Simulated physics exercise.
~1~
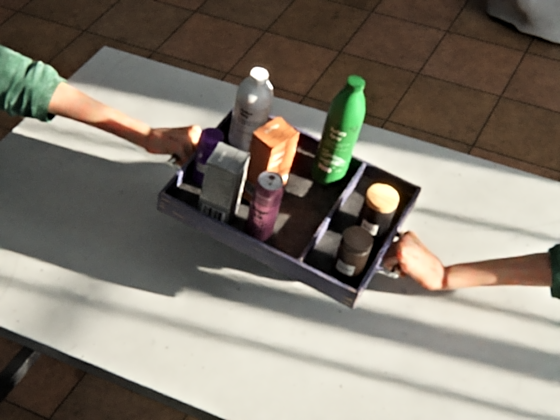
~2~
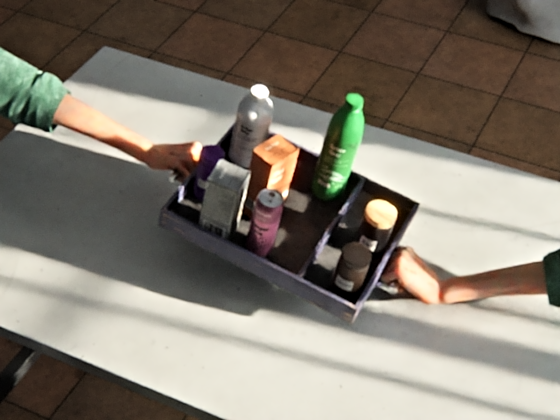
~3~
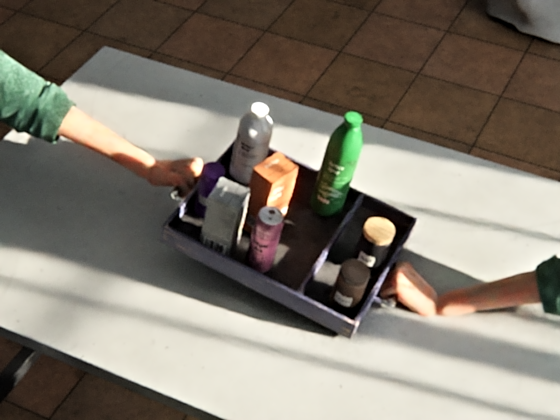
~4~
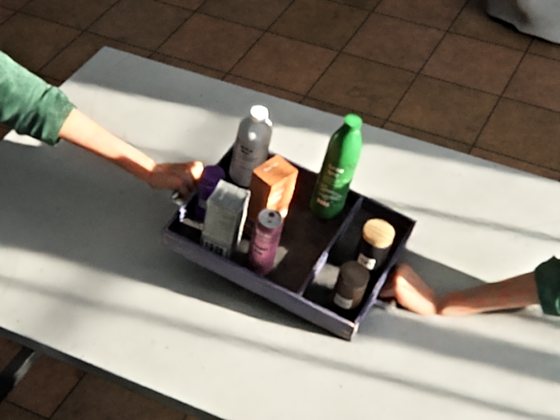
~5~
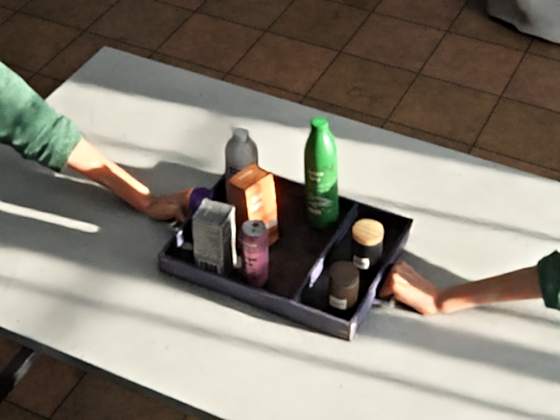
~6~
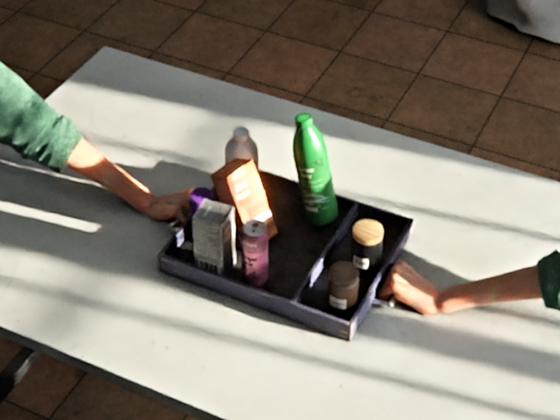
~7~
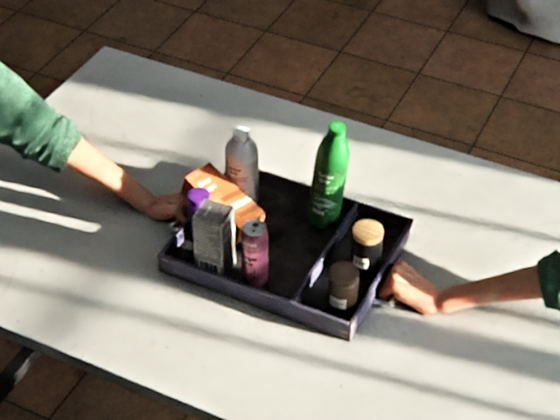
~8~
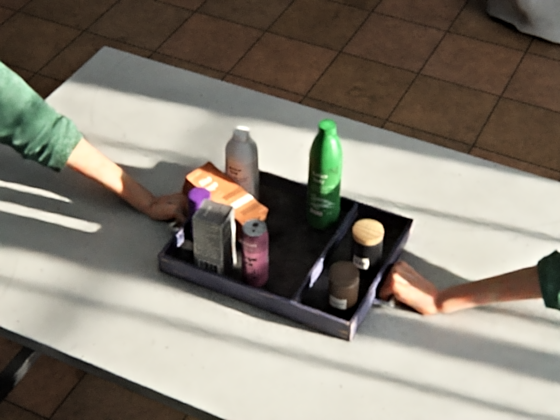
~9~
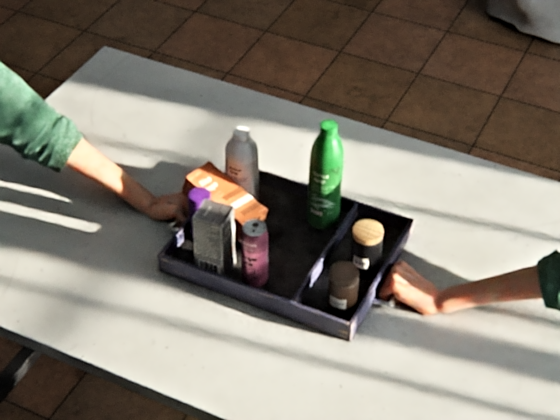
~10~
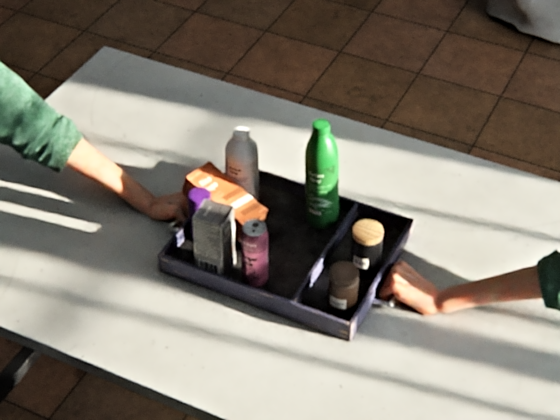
The footage shows two hands lowering a dark tray of bottles, cartons and jars onto a white table, right side first, until the left side drops flat. The orange carton topples left onto its side, and the green bottle wobbles but stays upright with the other items.
